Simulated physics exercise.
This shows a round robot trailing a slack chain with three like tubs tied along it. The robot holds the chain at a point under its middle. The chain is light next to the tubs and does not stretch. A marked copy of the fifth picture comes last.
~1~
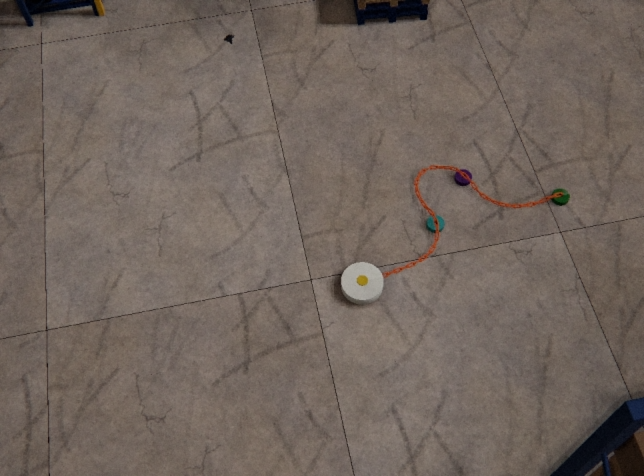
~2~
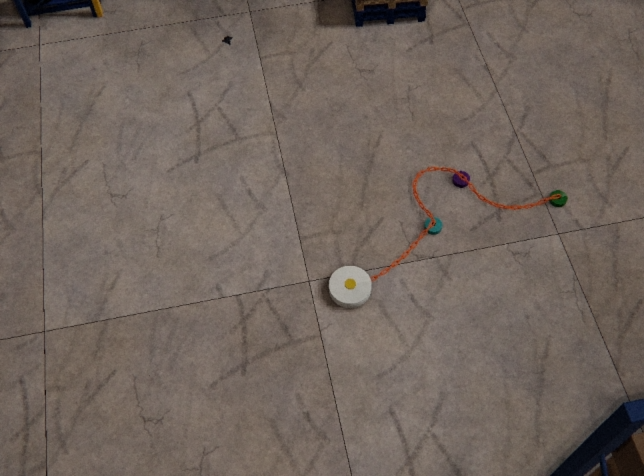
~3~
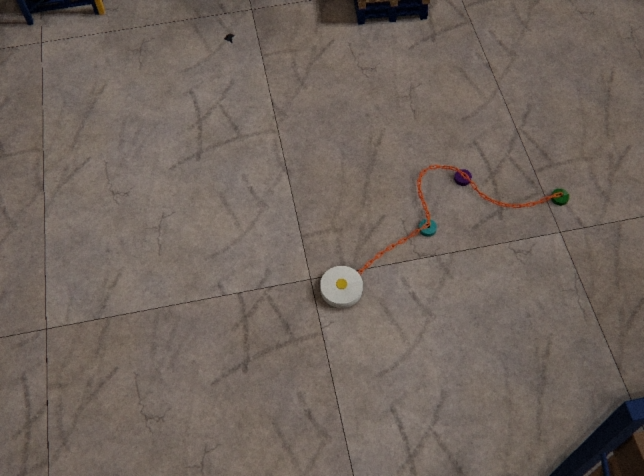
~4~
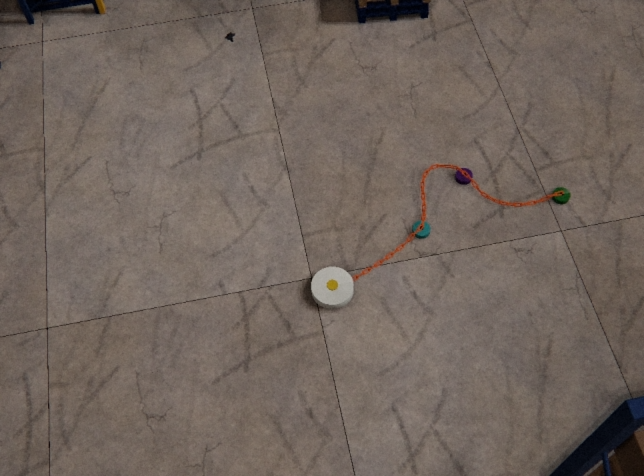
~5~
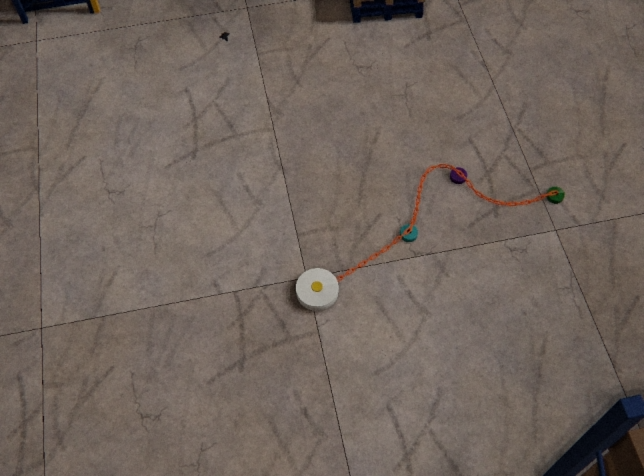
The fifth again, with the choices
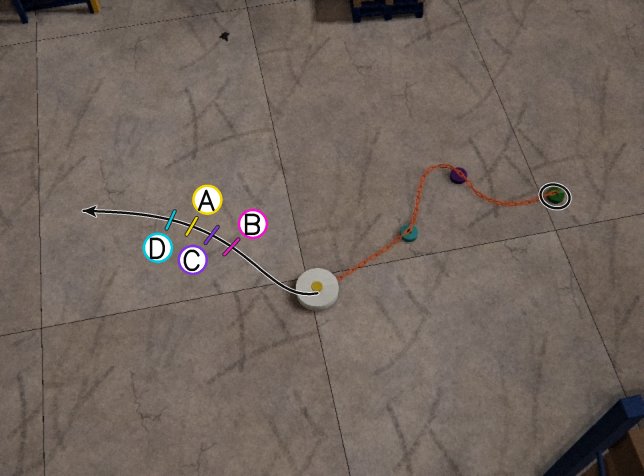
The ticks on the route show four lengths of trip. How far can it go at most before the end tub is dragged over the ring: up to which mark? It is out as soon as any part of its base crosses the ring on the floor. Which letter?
All is well up to B.
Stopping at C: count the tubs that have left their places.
By then, three.
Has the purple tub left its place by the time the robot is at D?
Yes.
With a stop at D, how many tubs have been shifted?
Three.
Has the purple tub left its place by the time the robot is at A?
By then, yes.
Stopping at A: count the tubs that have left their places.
By then, three.
On the copy, A at (192, 226); B at (231, 247); C at (212, 235); D at (171, 220); the ring at (555, 196); the route from (317, 293) via (207, 233) to (83, 211).
On B. First, robot (281, 282); green tub (556, 195); purple tub (459, 175); turquoise tub (386, 243).
Then, robot (254, 261); green tub (556, 195); purple tub (454, 181); turquoise tub (366, 242).
Finally, robot (231, 243); green tub (555, 195); purple tub (446, 191); turquoise tub (343, 236); the ringed tub at the far end is still in its ring.
By contrast, A drags the last tub to (525, 196); C drags the last tub to (544, 194); D drags the last tub to (505, 198).
